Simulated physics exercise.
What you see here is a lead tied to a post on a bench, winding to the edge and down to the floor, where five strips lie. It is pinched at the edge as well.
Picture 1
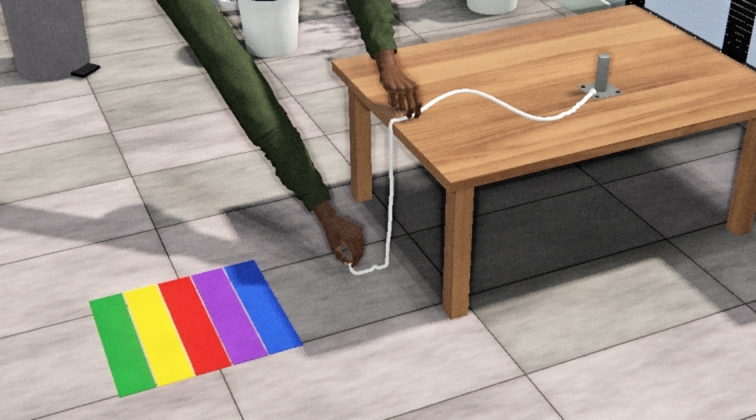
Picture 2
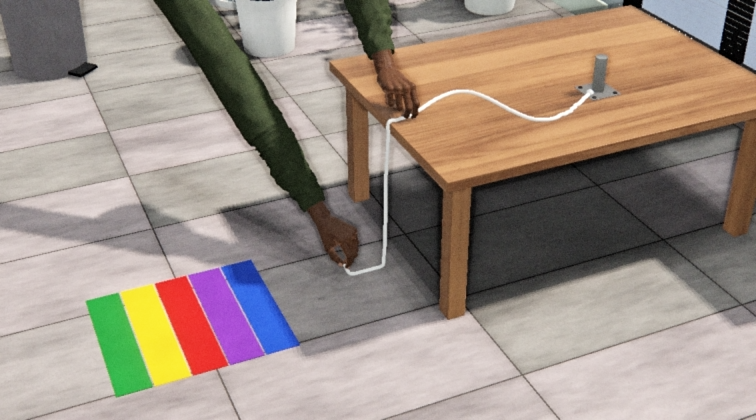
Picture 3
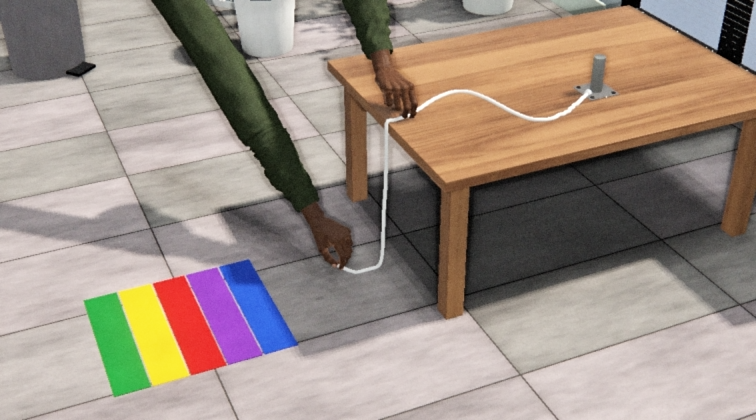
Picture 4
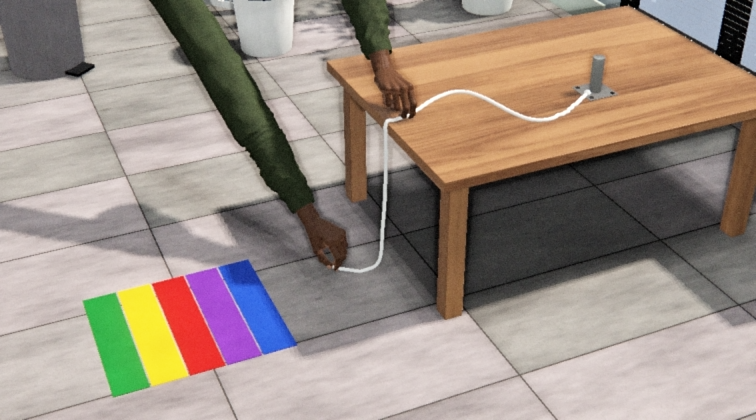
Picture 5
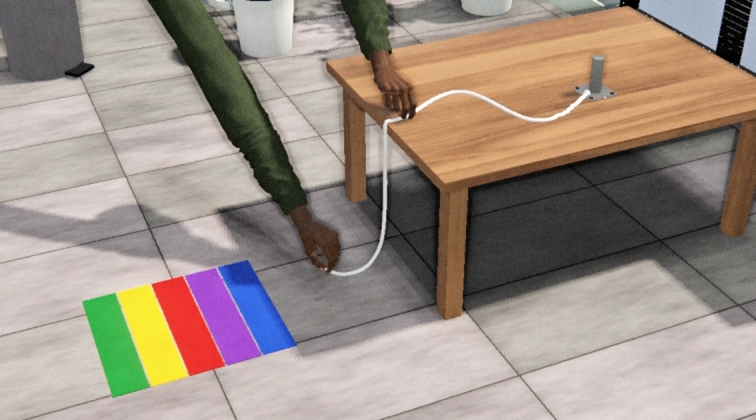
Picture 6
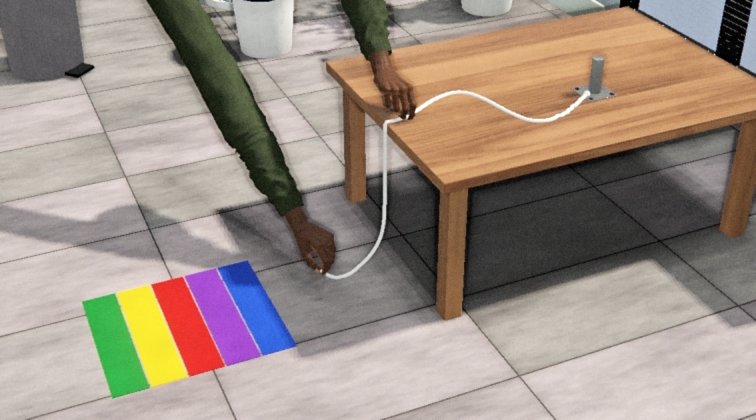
On a sunlit terrace of pale stone tiles, seen from above at an angle, a wooden table stands at the right with a small grey post on top. A white cord runs from the post to the table's edge, pinched there by one green-sleeved hand, and down to the floor, where green, yellow, red, purple and blue strips lie at left. The other hand draws the cord's low end slightly leftward, while the view shifts barely at first.
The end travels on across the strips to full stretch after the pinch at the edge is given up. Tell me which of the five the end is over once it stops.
It is over the yellow strip.
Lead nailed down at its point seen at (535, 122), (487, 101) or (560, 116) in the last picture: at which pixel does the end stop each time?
Respectively (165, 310), (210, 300) and (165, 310).
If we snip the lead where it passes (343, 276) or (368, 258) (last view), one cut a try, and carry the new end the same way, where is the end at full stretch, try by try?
One per try, the spots are (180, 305) and (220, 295).
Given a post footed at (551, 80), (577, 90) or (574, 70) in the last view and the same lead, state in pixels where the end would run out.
First (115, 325), then (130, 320), and last (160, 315).
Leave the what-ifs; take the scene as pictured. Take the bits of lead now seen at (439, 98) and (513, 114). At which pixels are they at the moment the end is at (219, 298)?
They end up at (390, 127) and at (479, 109).
Soon after, end near (219, 298); over purple.
After that, end near (173, 309); over red.
At the stop, end near (147, 316); over yellow. It gets as far as the yellow strip.
